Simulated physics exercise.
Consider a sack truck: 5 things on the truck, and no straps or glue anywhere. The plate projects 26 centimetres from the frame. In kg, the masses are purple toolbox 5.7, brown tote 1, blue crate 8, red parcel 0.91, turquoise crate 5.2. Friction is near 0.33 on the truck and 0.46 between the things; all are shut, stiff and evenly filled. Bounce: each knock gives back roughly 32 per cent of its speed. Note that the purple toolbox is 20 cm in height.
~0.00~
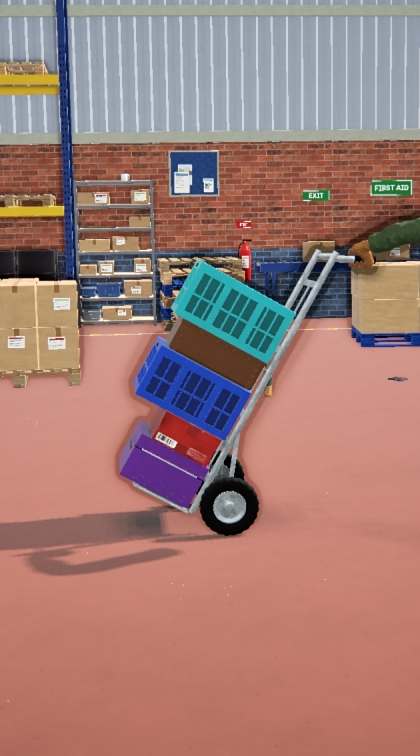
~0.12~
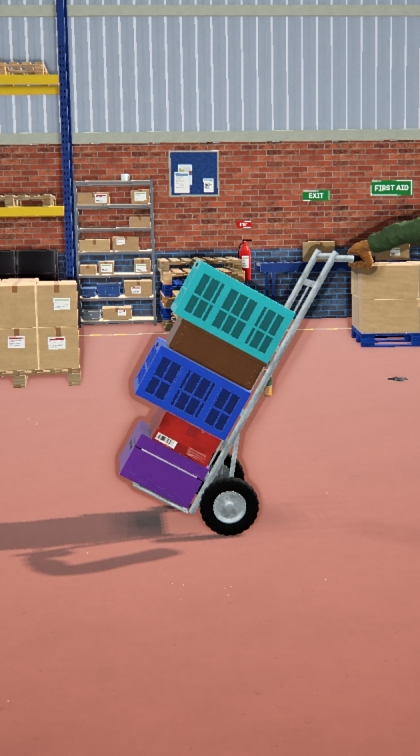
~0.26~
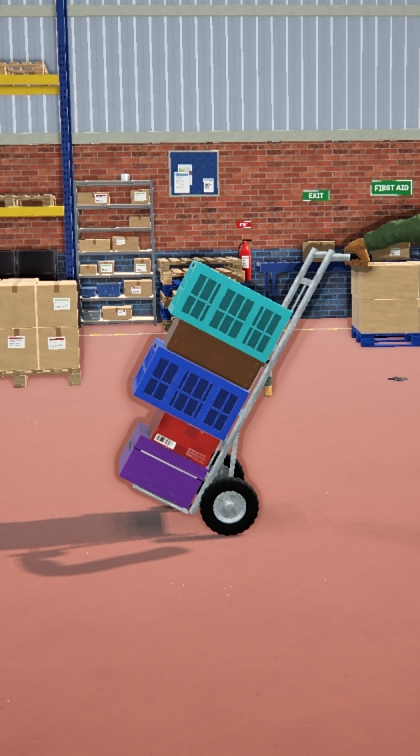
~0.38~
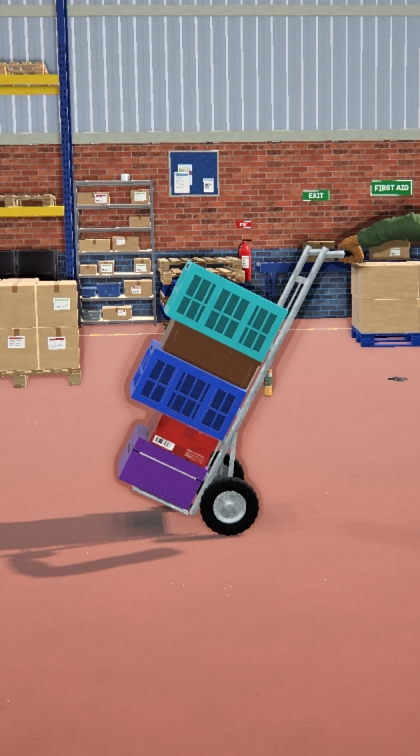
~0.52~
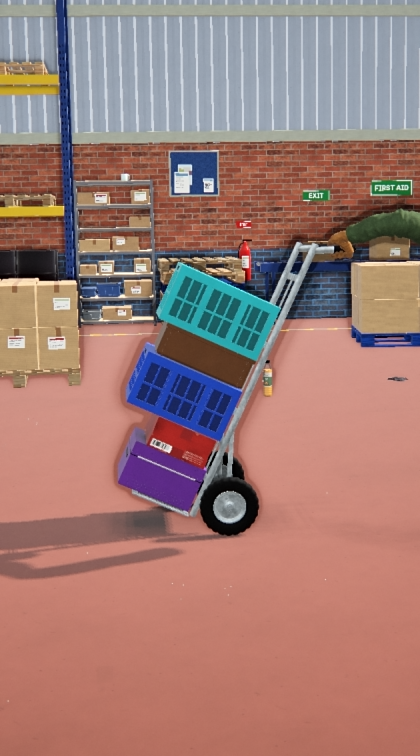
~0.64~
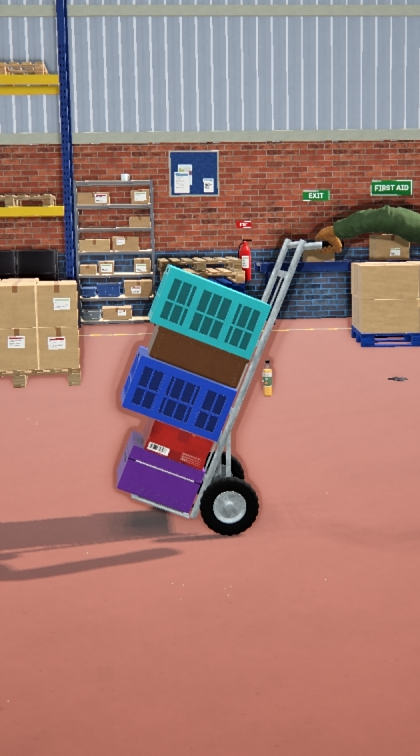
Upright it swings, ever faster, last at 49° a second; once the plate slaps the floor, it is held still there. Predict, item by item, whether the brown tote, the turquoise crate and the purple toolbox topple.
The brown tote does topple. The turquoise crate does topple. The purple toolbox does not topple.
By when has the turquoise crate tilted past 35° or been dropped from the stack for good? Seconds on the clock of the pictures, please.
Answer: Near 2.0 s.
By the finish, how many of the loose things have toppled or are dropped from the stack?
4.
After 2.04 s, truck upright; turquoise crate now dropped from the stack; brown tote tipped 38° from how it sat near (70, 392); blue crate tipped 38° from how it sat.
After 2.44 s, truck upright; brown tote and blue crate now dropped from the stack; red parcel on its side.
At rest (3.9 s), dropped from the stack and tipped over, brown tote, blue crate, red parcel and turquoise crate; purple toolbox in place, give or take 10 cm.
